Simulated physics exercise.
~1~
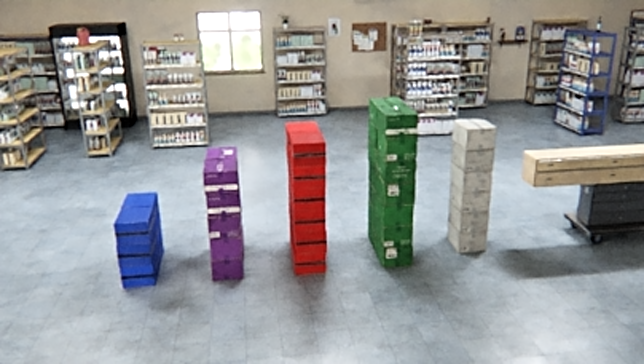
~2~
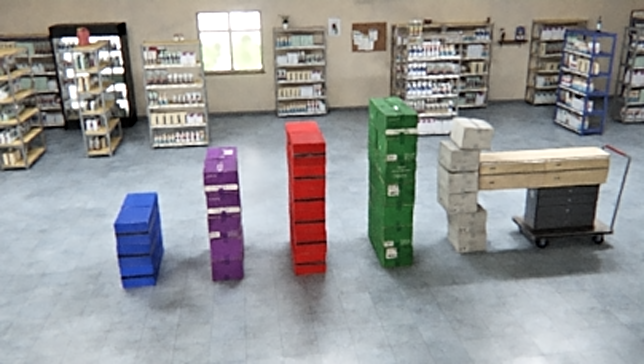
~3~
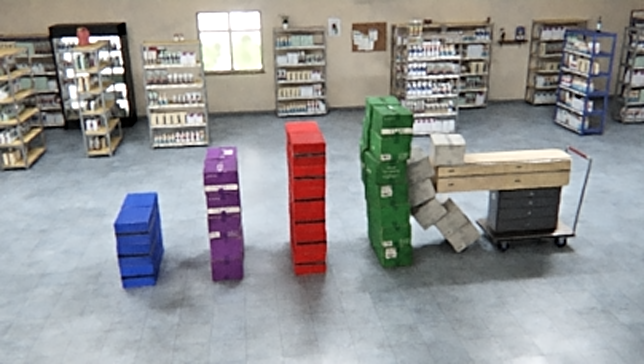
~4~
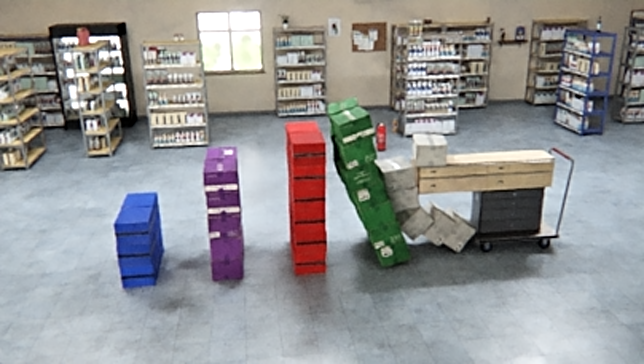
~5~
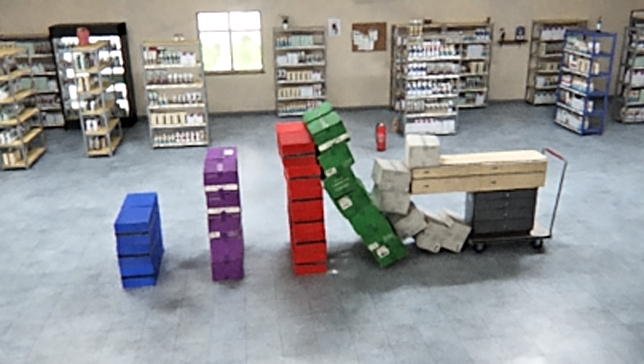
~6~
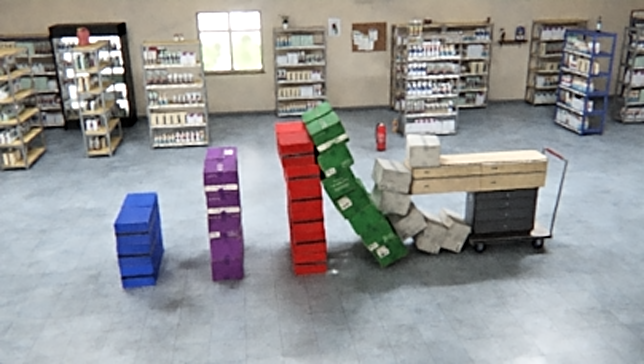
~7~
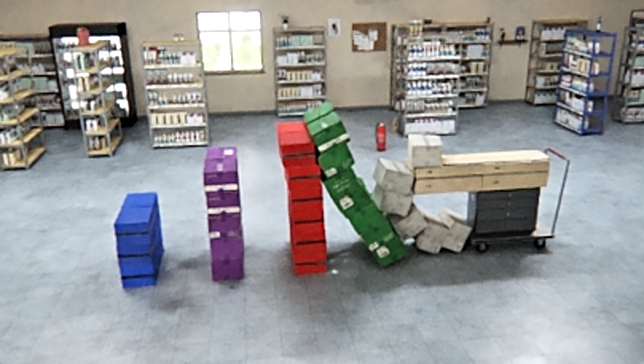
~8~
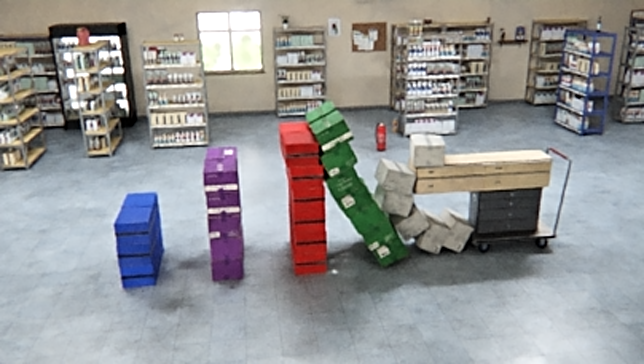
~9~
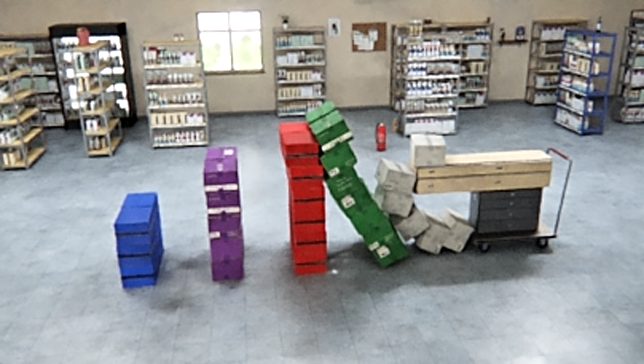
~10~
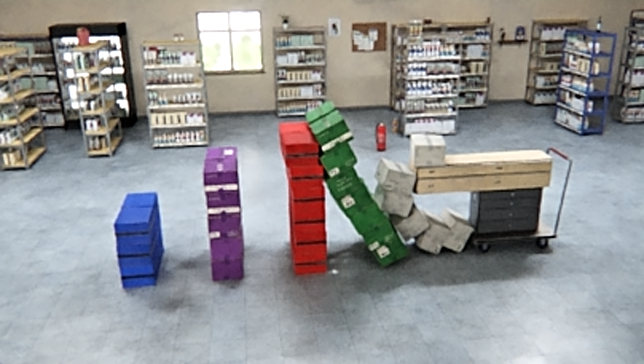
In a room lined with stocked shelves, a loaded trolley rolled left and its jutting beam knocked over the pale pile, which pushed the green stack over until it leaned on the barely shifted red one, leaving purple and blue standing untouched.
